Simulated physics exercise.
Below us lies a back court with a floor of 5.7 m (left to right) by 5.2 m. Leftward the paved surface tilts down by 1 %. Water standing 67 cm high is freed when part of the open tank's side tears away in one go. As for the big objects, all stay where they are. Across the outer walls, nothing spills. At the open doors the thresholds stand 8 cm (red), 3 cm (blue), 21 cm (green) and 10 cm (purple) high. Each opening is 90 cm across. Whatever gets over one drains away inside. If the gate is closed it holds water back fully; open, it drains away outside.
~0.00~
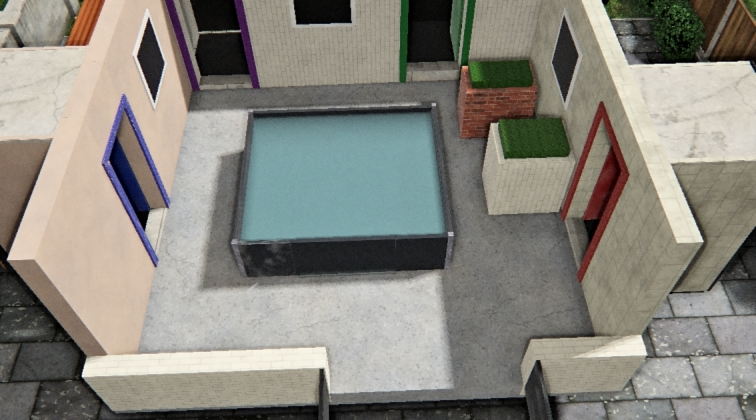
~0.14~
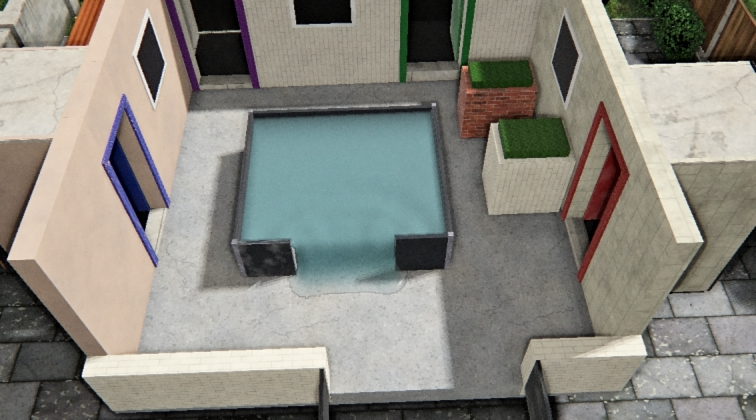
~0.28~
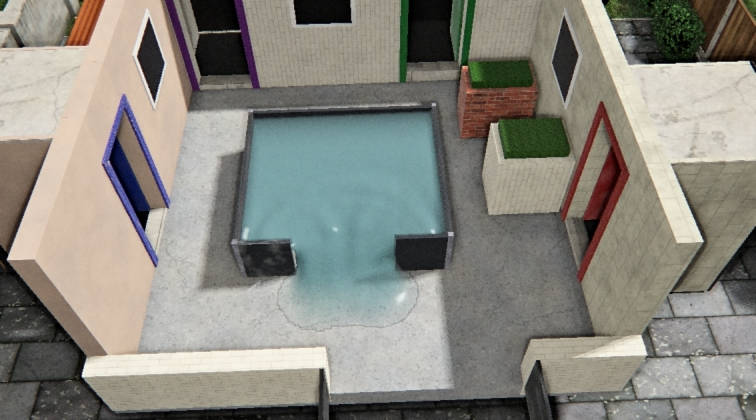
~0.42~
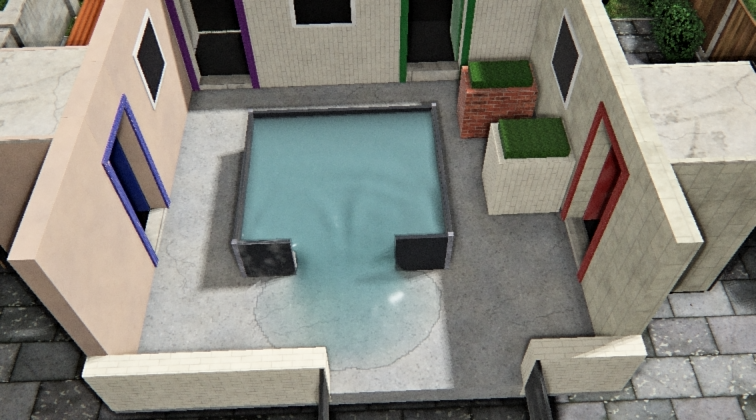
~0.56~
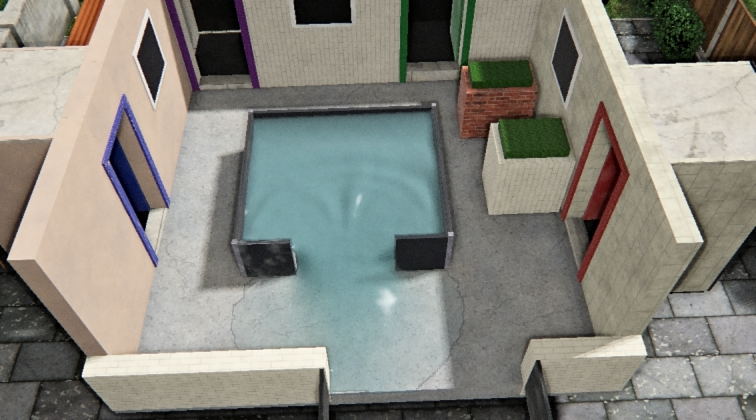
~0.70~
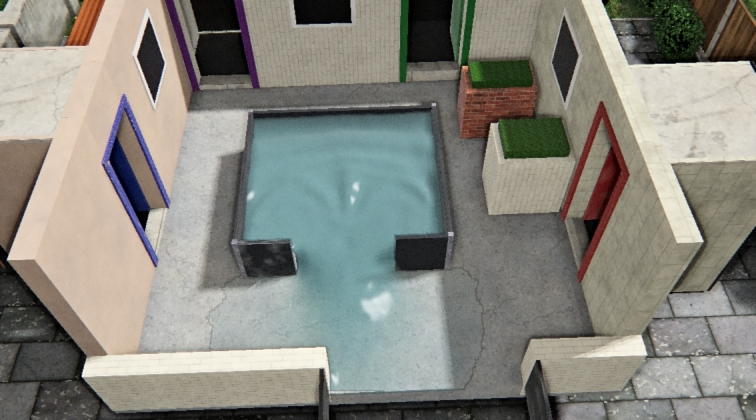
Walled courtyard with coloured doorways, water pouring through a gap opening in the near side of a tank and spreading across the paving.
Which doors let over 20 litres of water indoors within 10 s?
The red door: 20 litres or less, the blue door: Over 20 litres, the green door: 20 litres or less, the purple door: Over 20 litres.
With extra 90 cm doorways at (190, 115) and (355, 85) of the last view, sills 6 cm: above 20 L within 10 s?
In the order given, higher then lower.
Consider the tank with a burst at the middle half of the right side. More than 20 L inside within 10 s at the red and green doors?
Door red goes beyond, door green stays within.
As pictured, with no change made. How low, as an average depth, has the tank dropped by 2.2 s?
About 41 cm.
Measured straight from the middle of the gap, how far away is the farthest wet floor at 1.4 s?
Around 3.0 metres.
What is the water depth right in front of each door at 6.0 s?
Depths in centimetres - red: 1, blue: 6, green: 1, purple: 17.
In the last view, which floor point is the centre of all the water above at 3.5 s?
Near (316, 228).
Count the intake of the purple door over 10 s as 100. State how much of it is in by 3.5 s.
I'd say close to 0 percent.
After 1.4 s water covers 20 % of the floor and is deepest (44 cm) near (312, 375); red door not reached, blue door not reached, green door not reached, purple door not reached.
After 2.2 s water covers 30 % of the floor and is deepest (40 cm) near (312, 375); red door not reached, blue door 4 cm at the sill, 0 L in, green door not reached, purple door not reached.
After 3.5 s water covers 50 % of the floor and is deepest (29 cm) near (132, 382); red door not reached, blue door 7 cm at the sill, 6 L in, green door not reached, purple door not reached.
After 6.0 s water covers 65 % of the floor and is deepest (20 cm) near (132, 382); red door not reached, blue door 6 cm at the sill, 24 L in, green door not reached, purple door 17 cm at the sill, 63 L in.
After 10.0 s water covers 80 % of the floor and is deepest (12 cm) near (132, 382); red door not reached, blue door 4 cm at the sill, 37 L in, green door 5 cm at the sill, 0 L in, purple door 11 cm at the sill, 122 L in.
